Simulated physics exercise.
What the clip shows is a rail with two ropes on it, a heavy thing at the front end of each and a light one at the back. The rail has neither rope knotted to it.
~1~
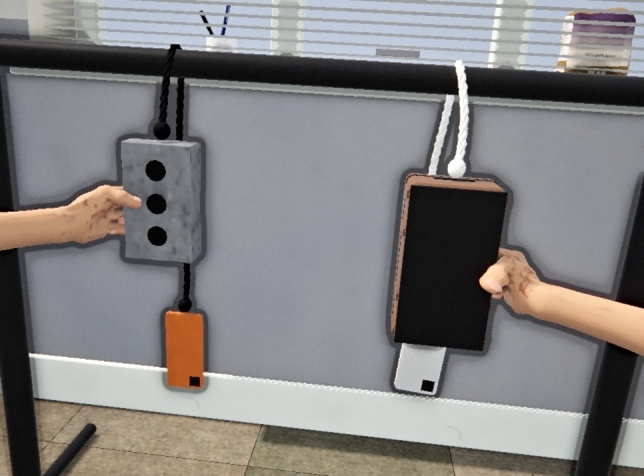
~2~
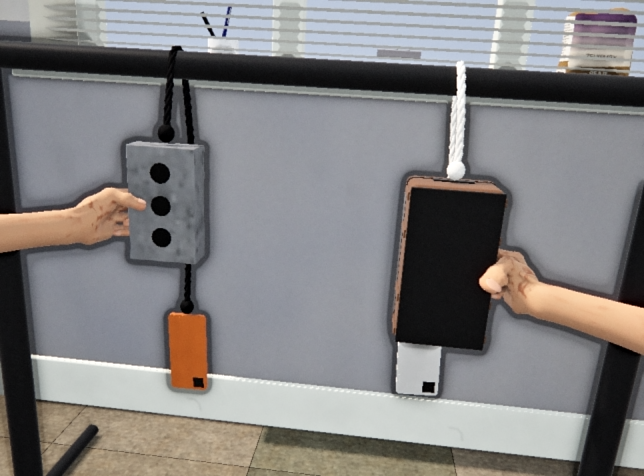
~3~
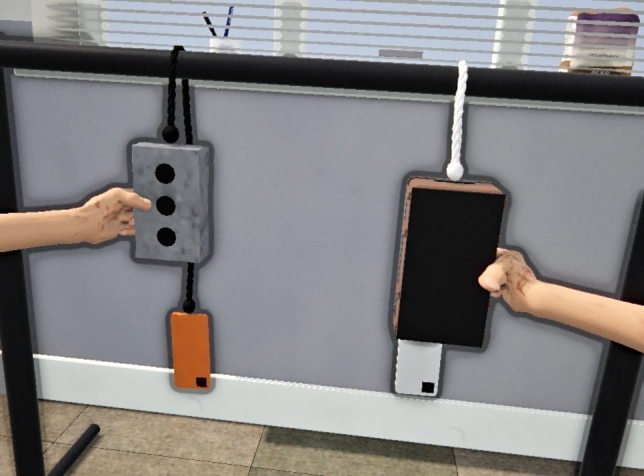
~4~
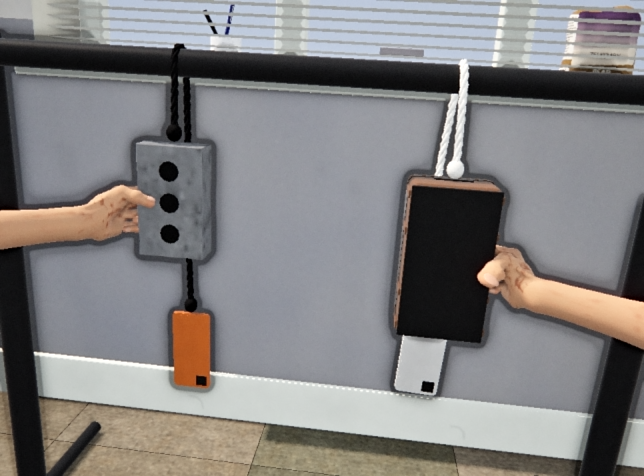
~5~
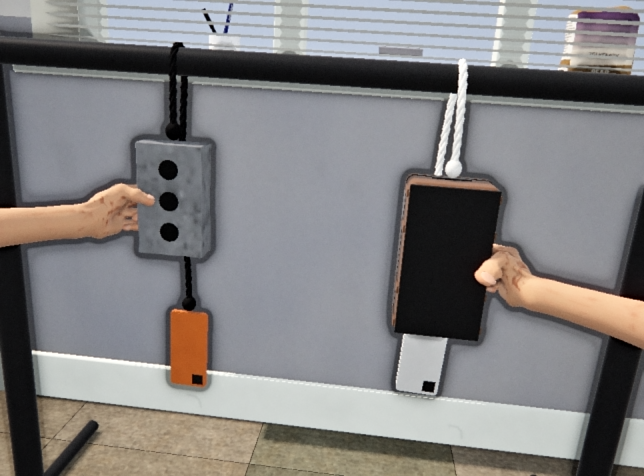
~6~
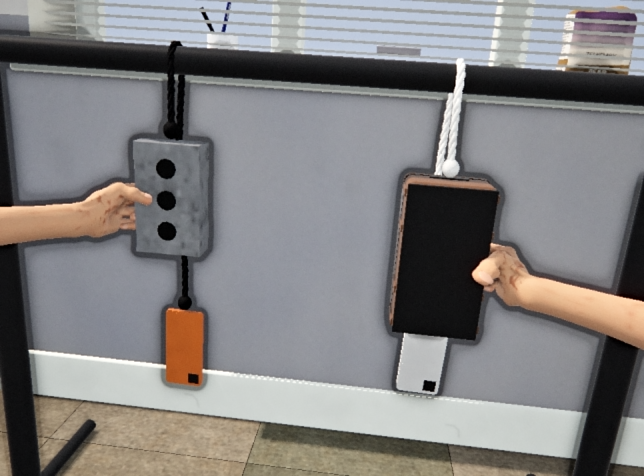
A grey block and a brown case, each with a phone dangling below, shifted only slightly as they hung from ropes looped over a black rail, a hand at the outer side of each.
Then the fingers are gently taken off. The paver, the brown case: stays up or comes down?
Paver comes down, brown case comes down.
Then, 0.52 s later than the last view, paver on the floor near (176, 455); brown case on the floor.
Then, 0.88 s later than the last view, paver on the floor; brown case on the floor.
Finally, paver on the floor; brown case on the floor. The paver drops and the brown case pulls its rope through.
